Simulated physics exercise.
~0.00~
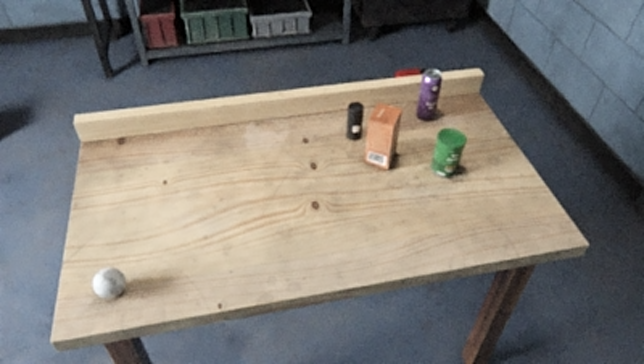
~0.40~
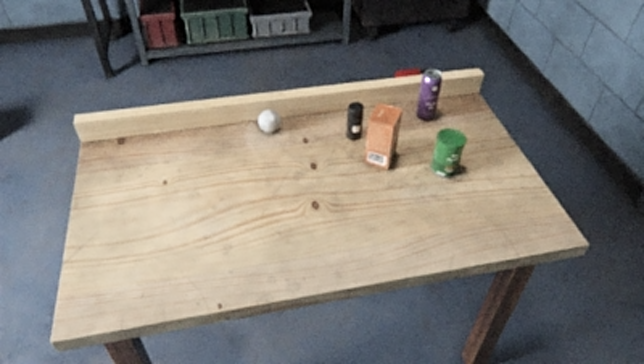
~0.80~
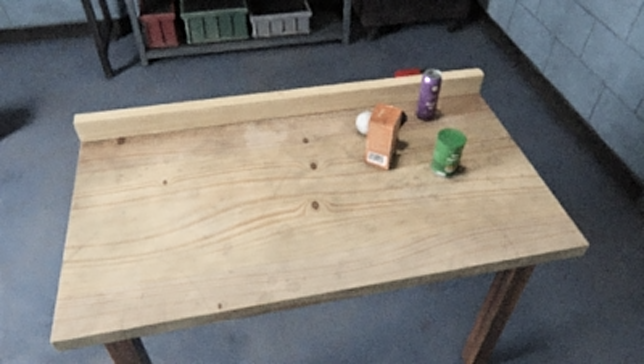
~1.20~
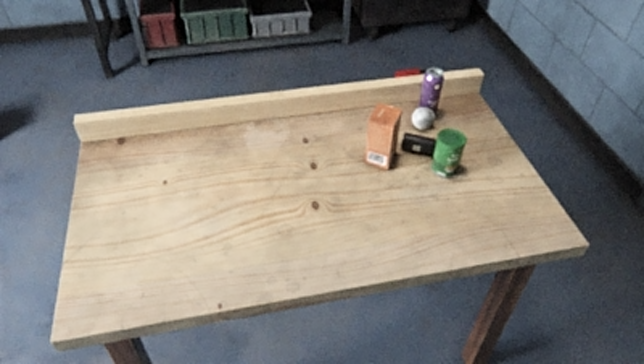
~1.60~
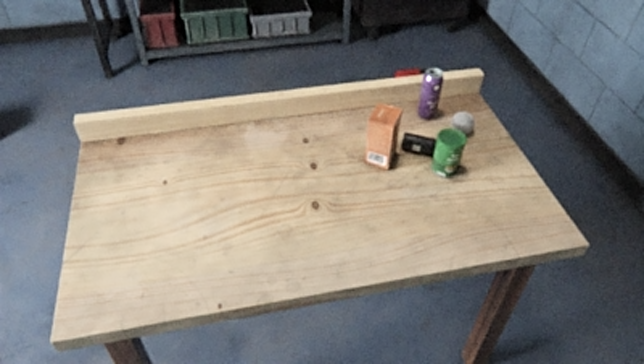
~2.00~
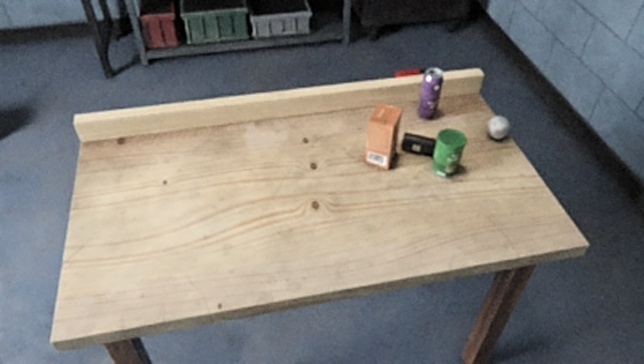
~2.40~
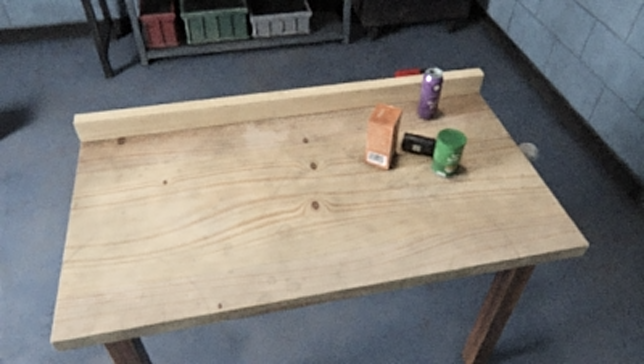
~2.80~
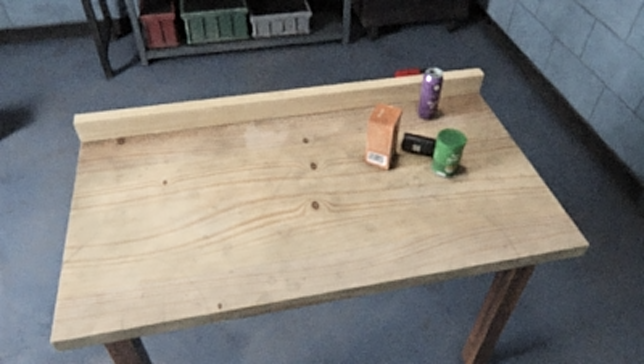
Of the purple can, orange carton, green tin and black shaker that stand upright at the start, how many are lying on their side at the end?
Just one of them ends up on its side, the black shaker. The purple can, orange carton and green tin are all still standing.
